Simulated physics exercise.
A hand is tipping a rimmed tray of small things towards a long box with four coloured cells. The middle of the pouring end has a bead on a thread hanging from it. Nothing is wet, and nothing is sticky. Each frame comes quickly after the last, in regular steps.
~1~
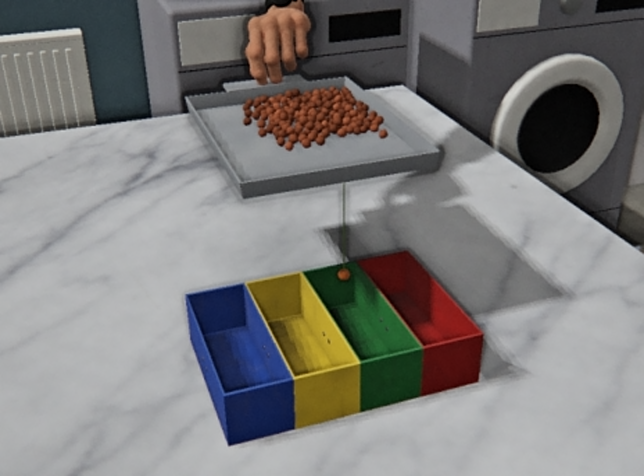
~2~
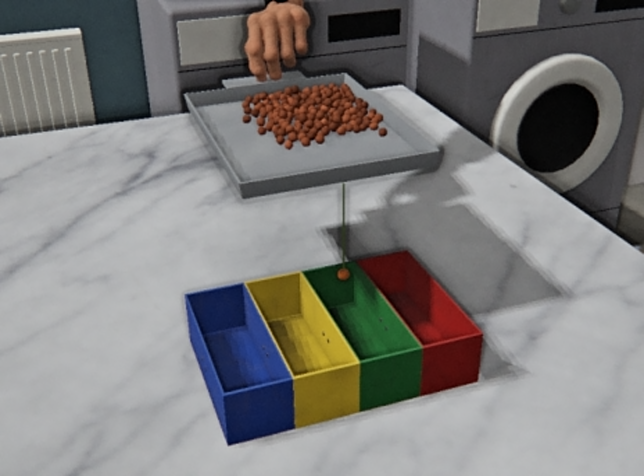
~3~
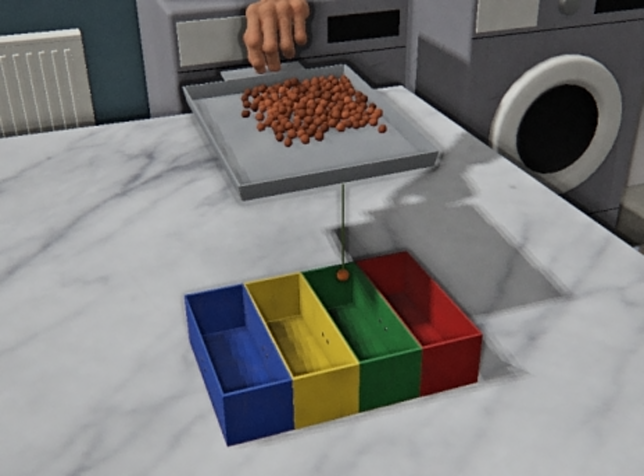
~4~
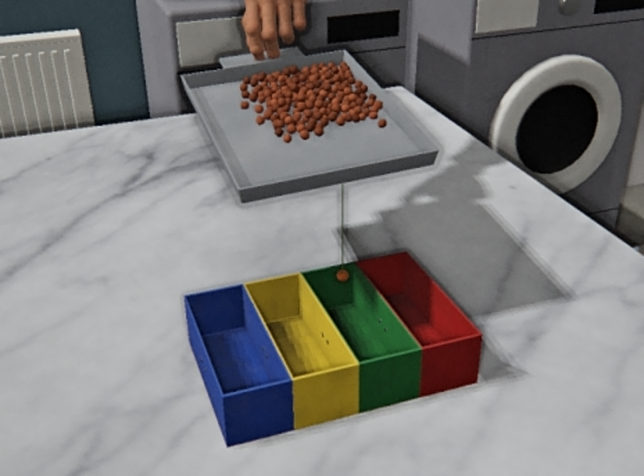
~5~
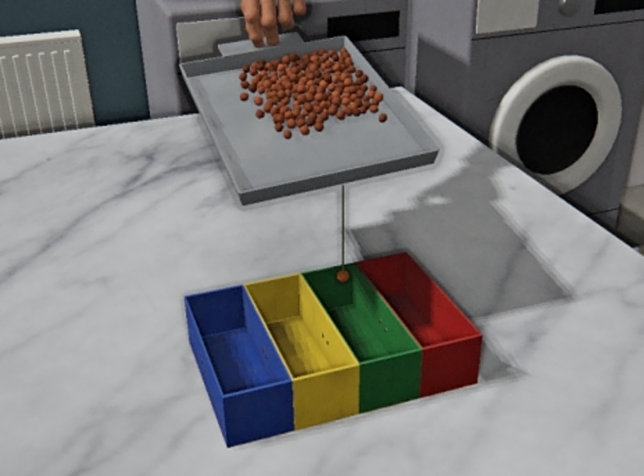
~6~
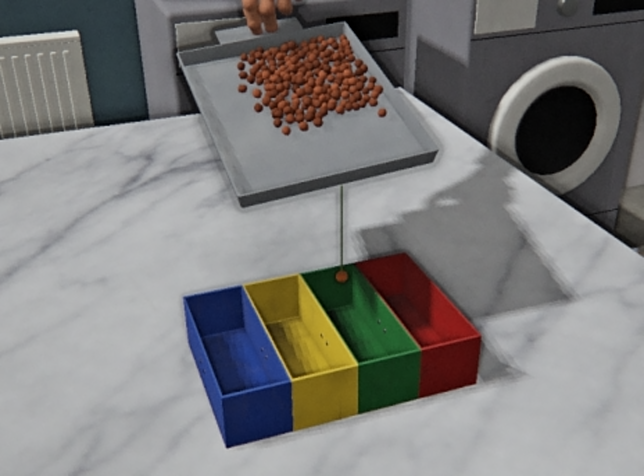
We see a hand holding a grey tray of small reddish-brown pellets above a box with blue, yellow, green and red cells; the hand raises the back of the tray, gradually tilting it, with its left front corner dipping slightly.
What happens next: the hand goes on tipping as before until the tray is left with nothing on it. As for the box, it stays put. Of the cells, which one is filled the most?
The yellow cell is filled the most.
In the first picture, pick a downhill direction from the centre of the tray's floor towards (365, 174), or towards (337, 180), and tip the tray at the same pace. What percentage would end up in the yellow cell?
Respectively close to 10 and 20 in a hundred.
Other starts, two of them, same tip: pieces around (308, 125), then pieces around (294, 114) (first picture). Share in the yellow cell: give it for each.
The first start yields 50 per cent, the second 50 per cent.
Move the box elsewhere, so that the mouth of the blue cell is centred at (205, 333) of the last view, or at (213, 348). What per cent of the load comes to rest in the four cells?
First 100 %, then 100 %.
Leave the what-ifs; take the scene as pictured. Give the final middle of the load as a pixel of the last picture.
Roughly at (316, 379), give or take.
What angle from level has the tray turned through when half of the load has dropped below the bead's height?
Roughly 115°.
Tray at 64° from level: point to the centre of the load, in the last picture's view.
(303, 163).
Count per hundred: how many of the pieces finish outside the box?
Close to 0 percent, I reckon.
Just after the last frame, tray tipped steeply; the larger part on the tray; just a few in the yellow cell; just a few in the green cell; just a few in the blue cell; about a tenth falling or outside the box.
A moment on, tray tipped past a quarter turn; the larger part on the tray; about a tenth in the yellow cell; about a tenth in the blue cell; about a tenth in the green cell; just a few in the red cell; just a few falling or outside the box.
Further on, tray tipped past a quarter turn; roughly half in the yellow cell; roughly a quarter in the green cell; roughly a quarter in the blue cell; about a tenth in the red cell; just a few falling or outside the box.
When it is over, tray tipped past a quarter turn; roughly half in the yellow cell; roughly a quarter in the green cell; roughly a quarter in the blue cell; about a tenth in the red cell; just a few outside the box.
